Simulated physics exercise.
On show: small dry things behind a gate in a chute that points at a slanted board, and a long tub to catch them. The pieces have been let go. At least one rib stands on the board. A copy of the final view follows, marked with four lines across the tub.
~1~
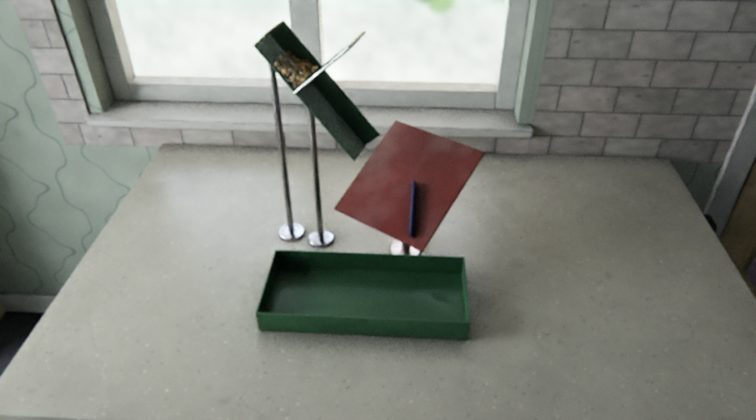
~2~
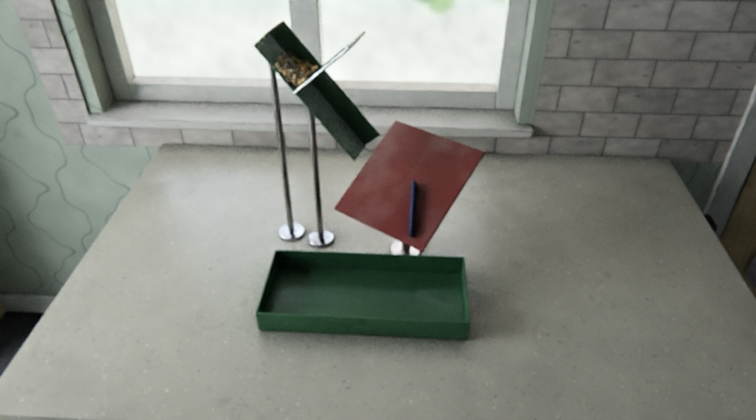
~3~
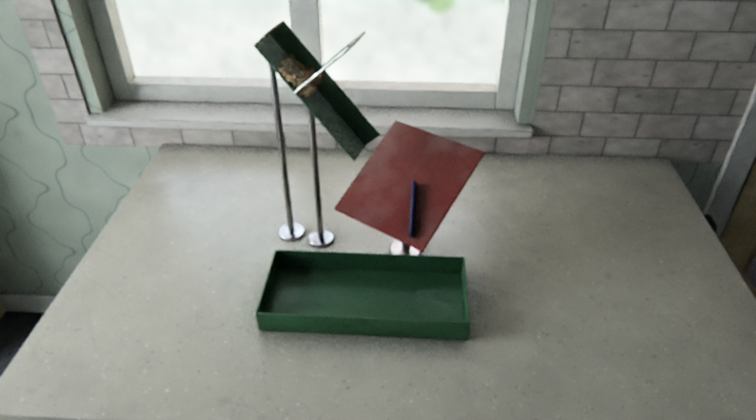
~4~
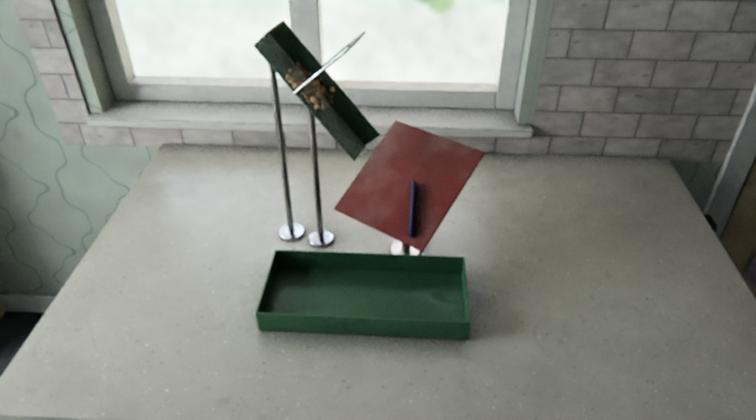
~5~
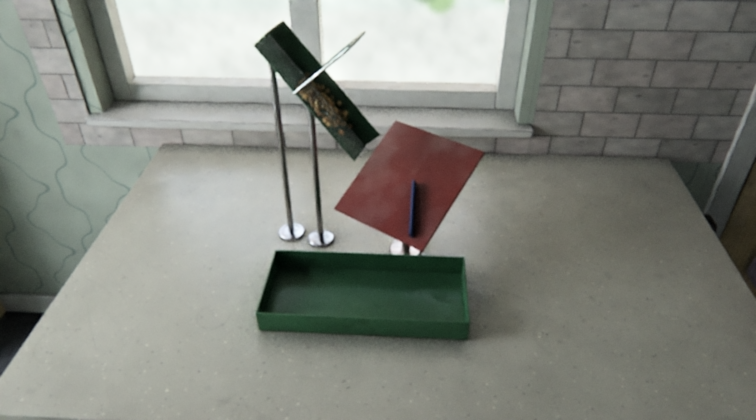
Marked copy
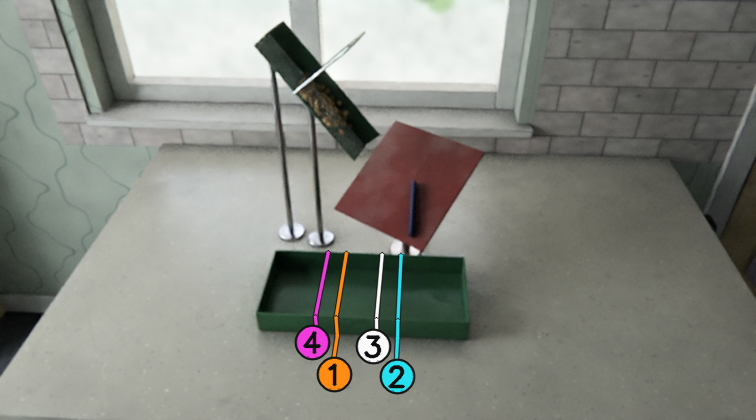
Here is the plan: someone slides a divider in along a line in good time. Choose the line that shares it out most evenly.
Use line 3.
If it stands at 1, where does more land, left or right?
The right side.
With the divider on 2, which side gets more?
Left.
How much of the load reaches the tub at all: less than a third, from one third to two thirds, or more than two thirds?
About that: More than two thirds.
On the marked copy, line 1 crosses the front rim at (336, 316); line 2 crosses the front rim at (397, 319); line 3 crosses the front rim at (376, 318); line 4 crosses the front rim at (315, 315).
For line 1, of what is caught, a small part on the left of the divider, most on the right.
For line 2, of what is caught, most on the left of the divider, a small part on the right.
For line 3, of what is caught, about half on the left of the divider, about half on the right.
For line 4, of what is caught, a stray few on the left of the divider, nearly all on the right.
